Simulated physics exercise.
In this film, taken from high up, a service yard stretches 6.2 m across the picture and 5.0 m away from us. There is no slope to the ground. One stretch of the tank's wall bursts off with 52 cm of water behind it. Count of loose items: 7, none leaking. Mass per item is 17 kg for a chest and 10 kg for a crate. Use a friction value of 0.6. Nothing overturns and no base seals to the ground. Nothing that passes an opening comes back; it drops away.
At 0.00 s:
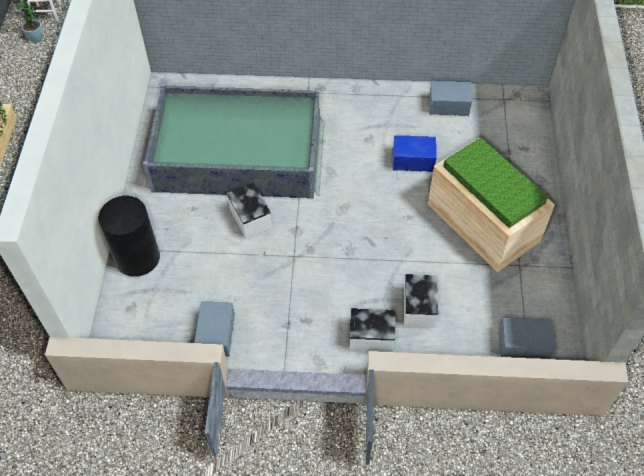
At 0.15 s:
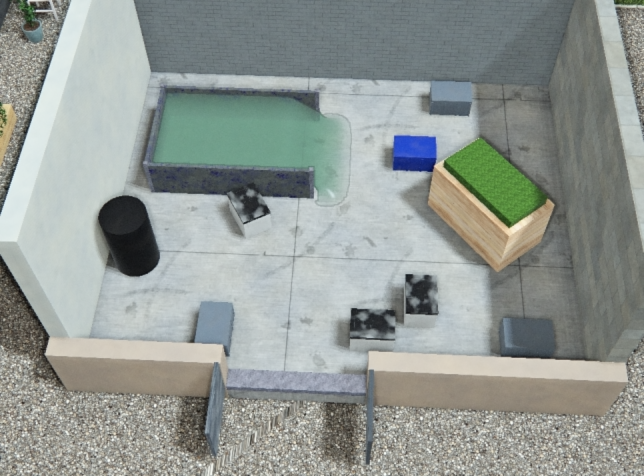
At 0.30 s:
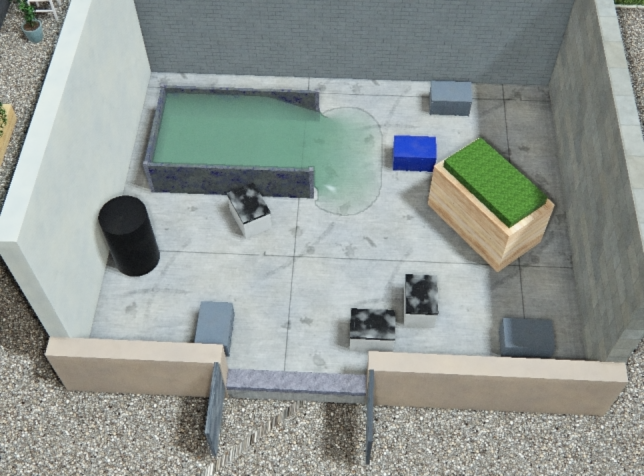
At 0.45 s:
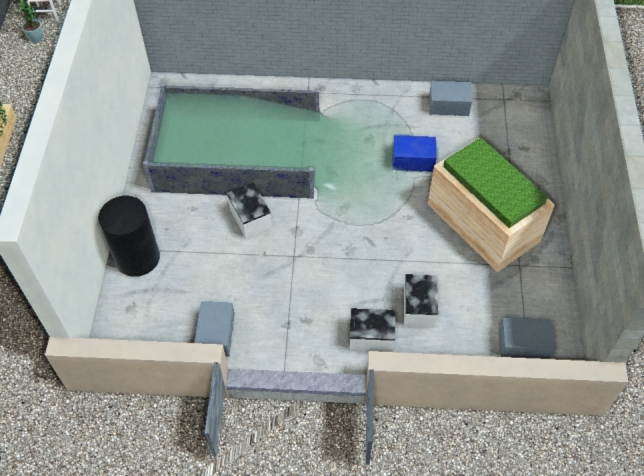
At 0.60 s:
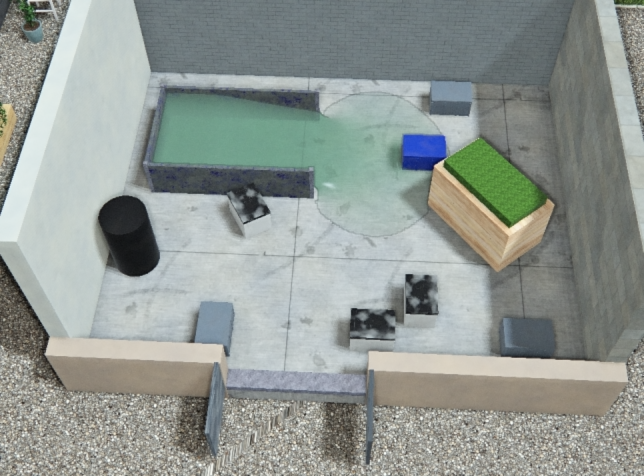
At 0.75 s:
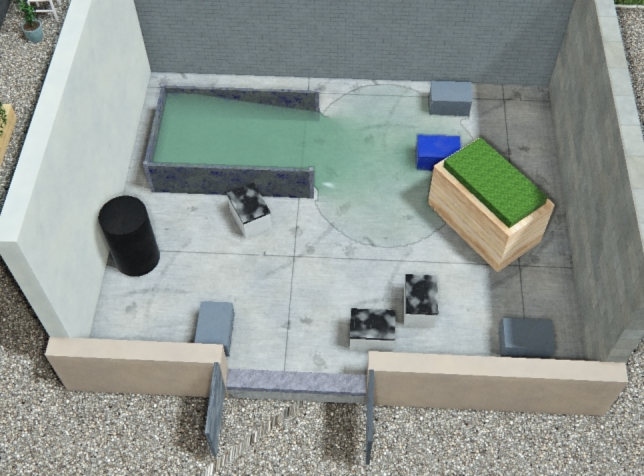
Greenish water pours from the tank's open right side, spreads across the floor, and pushes the blue crate slightly right.
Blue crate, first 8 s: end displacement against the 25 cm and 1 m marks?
Over 1 m.
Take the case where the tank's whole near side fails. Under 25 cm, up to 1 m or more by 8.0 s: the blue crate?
My answer is that the blue crate remains put.
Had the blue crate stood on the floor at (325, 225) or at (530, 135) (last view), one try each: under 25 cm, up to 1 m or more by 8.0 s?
From the first spot it does not really budge, and from the second it goes a long way.
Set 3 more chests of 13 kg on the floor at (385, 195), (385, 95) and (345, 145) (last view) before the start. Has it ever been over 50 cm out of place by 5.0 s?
Taking them in order: Far enough, far enough and far enough.
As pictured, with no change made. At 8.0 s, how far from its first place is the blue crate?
About 200 cm.
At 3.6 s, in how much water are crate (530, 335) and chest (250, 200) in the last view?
Depth approx. 14 cm / 0 cm.
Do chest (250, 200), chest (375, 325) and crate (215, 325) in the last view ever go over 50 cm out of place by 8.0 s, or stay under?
Item by item, they came out below the mark, above the mark and below the mark.
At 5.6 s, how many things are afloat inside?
My tally comes to 3.
After 1.6 s the blue crate is near (538, 139), 1.7 m from its start, afloat; 0 of 7 are out; 2 afloat.
After 3.6 s the blue crate is near (531, 184), 1.7 m from its start, afloat; 0 of 7 are out; 3 afloat.
After 5.6 s the blue crate is near (551, 198), 2.0 m from its start, afloat; 0 of 7 are out; 3 afloat.
After 8.0 s the blue crate is near (550, 202), 2.0 m from its start, afloat; 0 of 7 are out; 2 afloat.
